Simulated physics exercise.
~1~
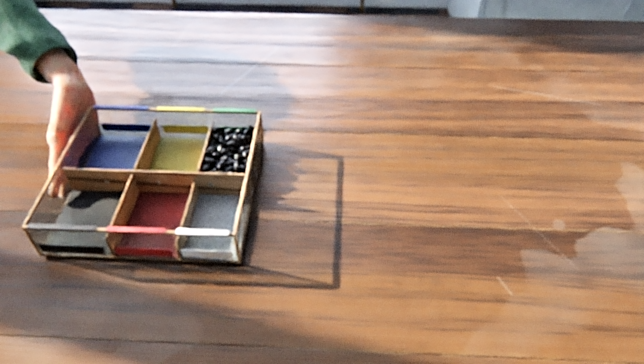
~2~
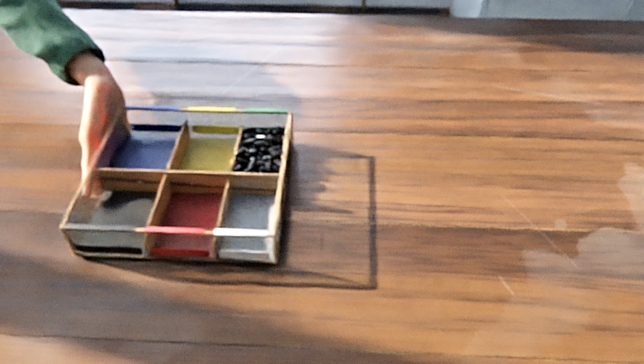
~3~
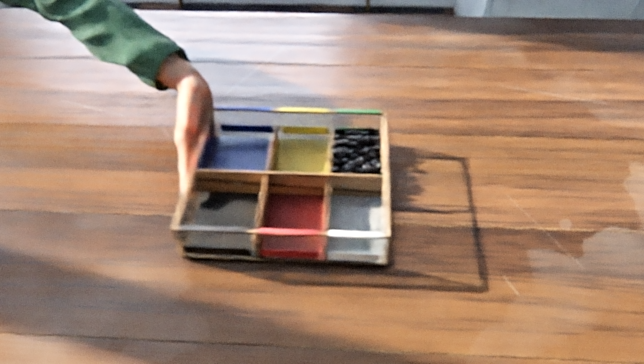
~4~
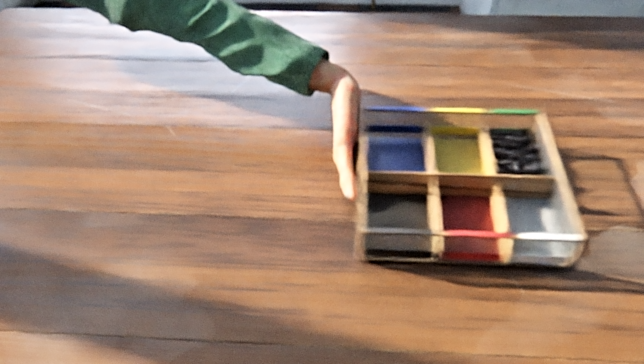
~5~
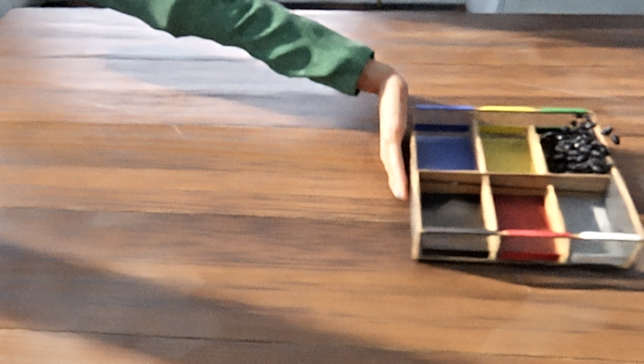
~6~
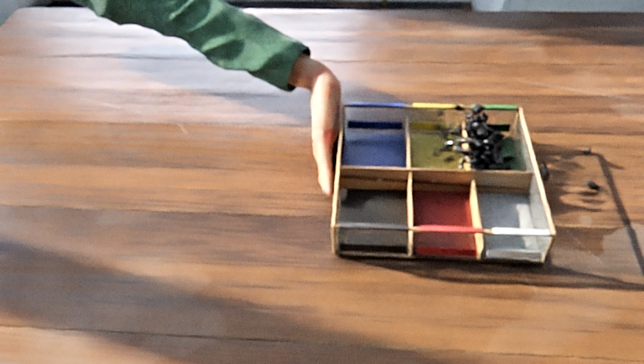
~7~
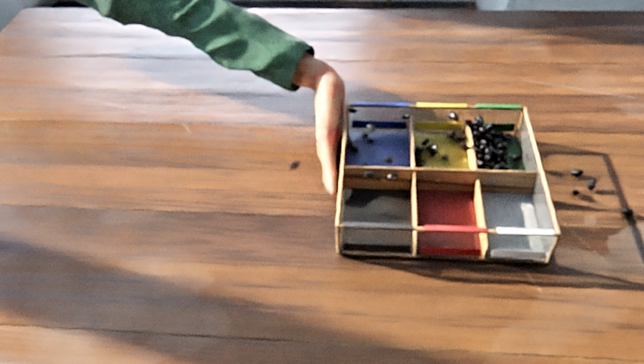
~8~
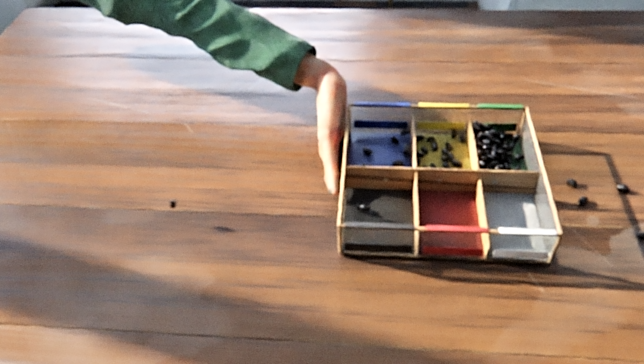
A divided tray slides right, jerks back left, and scatters black beans across compartments and table.
